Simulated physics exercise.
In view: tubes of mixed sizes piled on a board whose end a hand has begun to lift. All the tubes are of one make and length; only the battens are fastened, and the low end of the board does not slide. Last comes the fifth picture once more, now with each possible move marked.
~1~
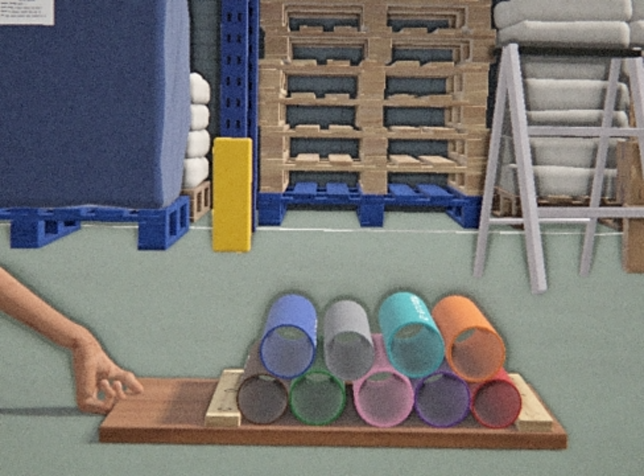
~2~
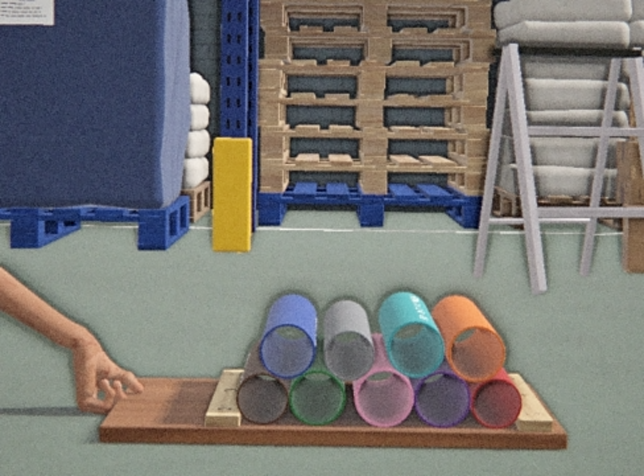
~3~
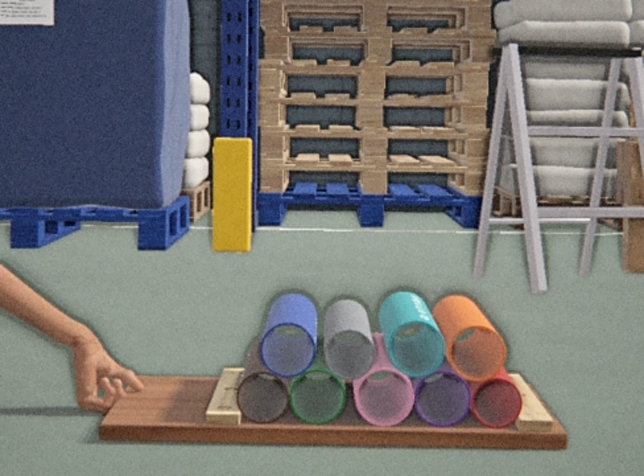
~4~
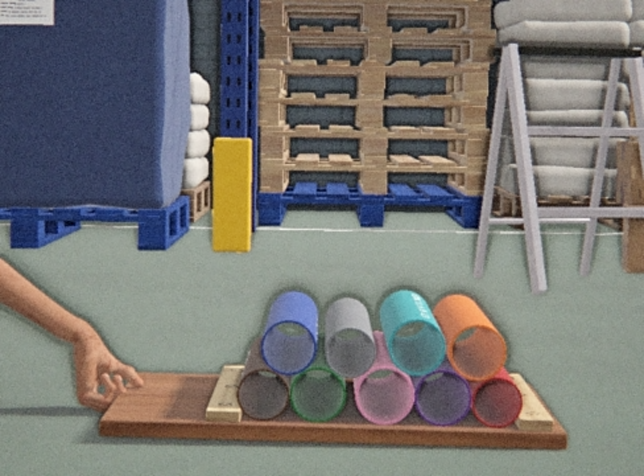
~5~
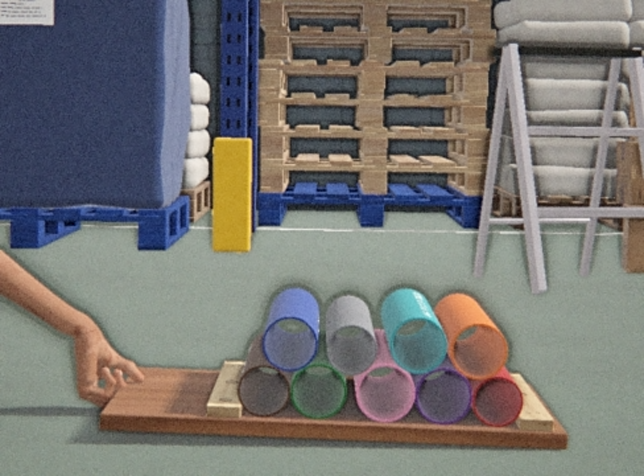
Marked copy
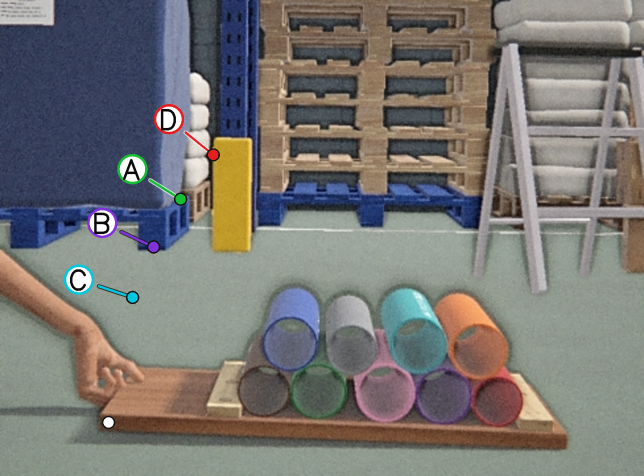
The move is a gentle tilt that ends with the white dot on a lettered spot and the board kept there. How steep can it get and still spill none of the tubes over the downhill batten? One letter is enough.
It can be raised to C.
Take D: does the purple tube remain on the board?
No.
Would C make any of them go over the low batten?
No, at C.
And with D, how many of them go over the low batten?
At D the number is nine.
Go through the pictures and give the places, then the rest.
Board (333, 405); brown tube (262, 399); green tube (317, 398), in the first frame.
Green tube (317, 398); pink tube (384, 398), in the second frame.
Board (333, 404); red tube (497, 403), in the third frame.
Board (333, 402); brown tube (263, 395); green tube (318, 395), in the fourth frame.
Board (333, 399); brown tube (264, 391); green tube (318, 391), in the fifth frame.
On the marked copy, A at (181, 199); B at (153, 247); C at (133, 297); D at (213, 155); the white dot at (108, 422).
Following C. Soon after the start, board at 13°.
Later, board at 18°.
In the end, board at 18°, none over the low batten.
As for the rest, A nine over the low batten; B one over the low batten (orange); D nine over the low batten.
